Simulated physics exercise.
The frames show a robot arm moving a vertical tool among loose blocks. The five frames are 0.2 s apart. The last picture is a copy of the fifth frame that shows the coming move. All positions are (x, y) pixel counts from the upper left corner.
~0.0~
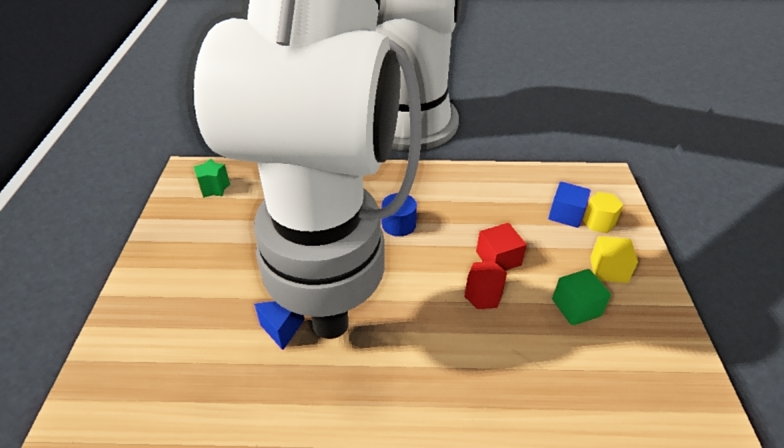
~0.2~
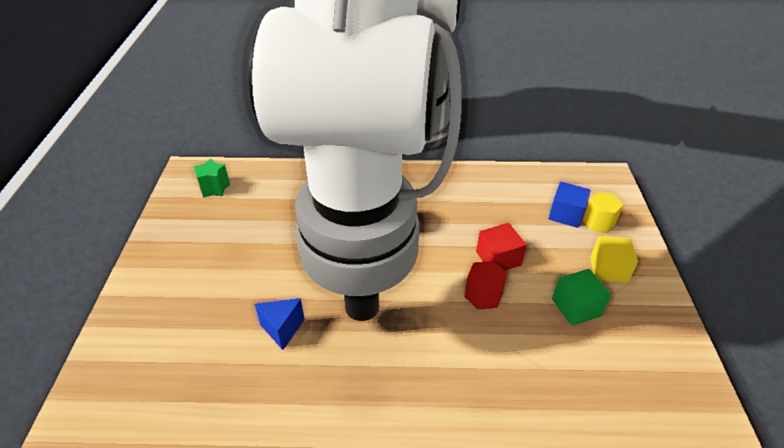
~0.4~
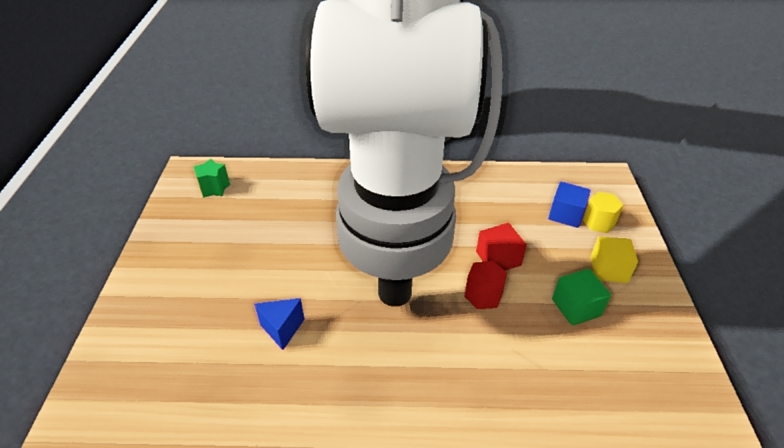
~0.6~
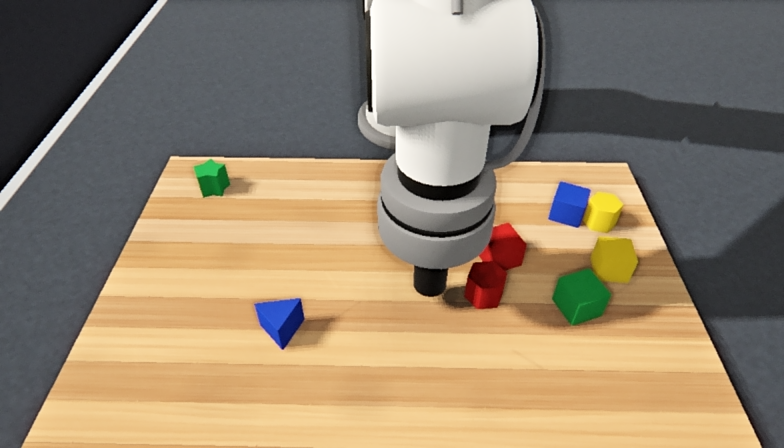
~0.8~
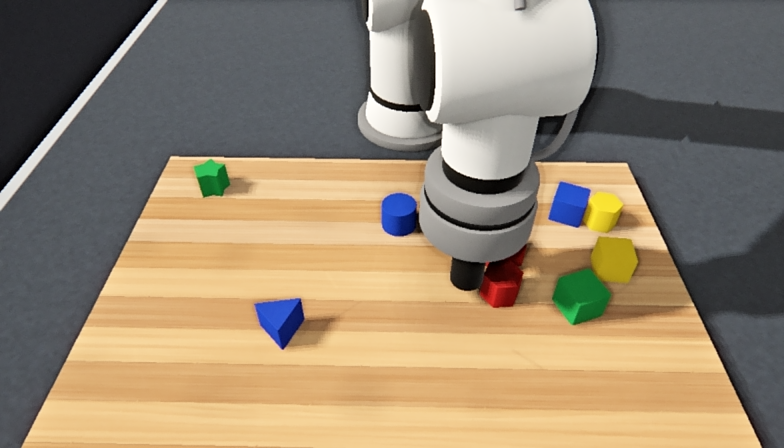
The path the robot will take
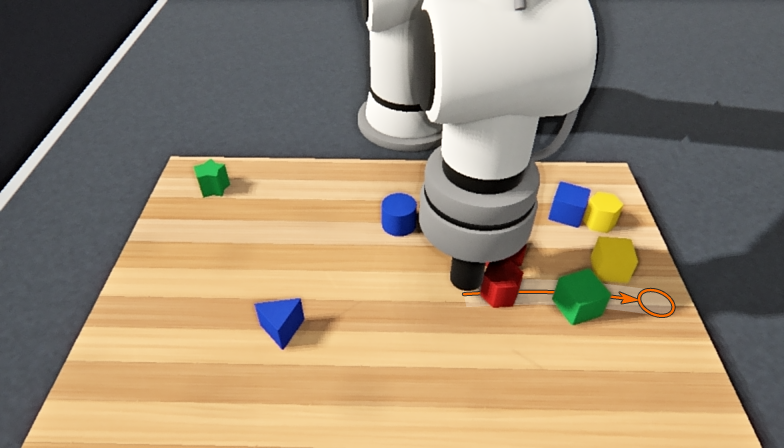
A white robot arm with a black vertical tool starts beside a blue triangular block and glides steadily right across a wooden board, passing in front of a blue cylinder. It reaches two red blocks and nudges the nearer one slightly right, while the green, yellow and other blue blocks stay still.
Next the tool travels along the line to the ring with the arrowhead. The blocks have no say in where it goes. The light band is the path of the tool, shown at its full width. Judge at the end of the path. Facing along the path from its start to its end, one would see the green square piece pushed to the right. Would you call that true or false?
My answer: True.
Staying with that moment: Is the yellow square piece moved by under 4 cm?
I expect not.
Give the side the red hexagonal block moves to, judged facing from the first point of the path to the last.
It shifts leftward.
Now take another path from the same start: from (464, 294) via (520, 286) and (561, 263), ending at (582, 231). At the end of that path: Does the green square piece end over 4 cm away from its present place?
I believe not.
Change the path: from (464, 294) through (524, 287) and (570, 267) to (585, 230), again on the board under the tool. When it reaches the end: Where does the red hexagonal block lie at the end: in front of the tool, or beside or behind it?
No longer ahead of the tool.
Drawn move, from (464, 294) over (526, 292) and (590, 295) to (656, 303).
What follows on the original path. One third of the way, tool at (531, 277); red hexagonal block at (567, 266), turned 20° anticlockwise; green square piece at (605, 286), turned 40° clockwise.
Two thirds of the way, tool at (598, 280); red hexagonal block at (620, 258), turned 65° anticlockwise; green square piece at (642, 293), turned 105° clockwise; yellow square piece at (638, 242), turned 45° anticlockwise.
At the end, tool at (664, 288); red square piece still; red hexagonal block at (656, 256), turned 105° anticlockwise; green square piece at (688, 311), turned 180° clockwise; yellow square piece at (650, 232), turned 85° anticlockwise.
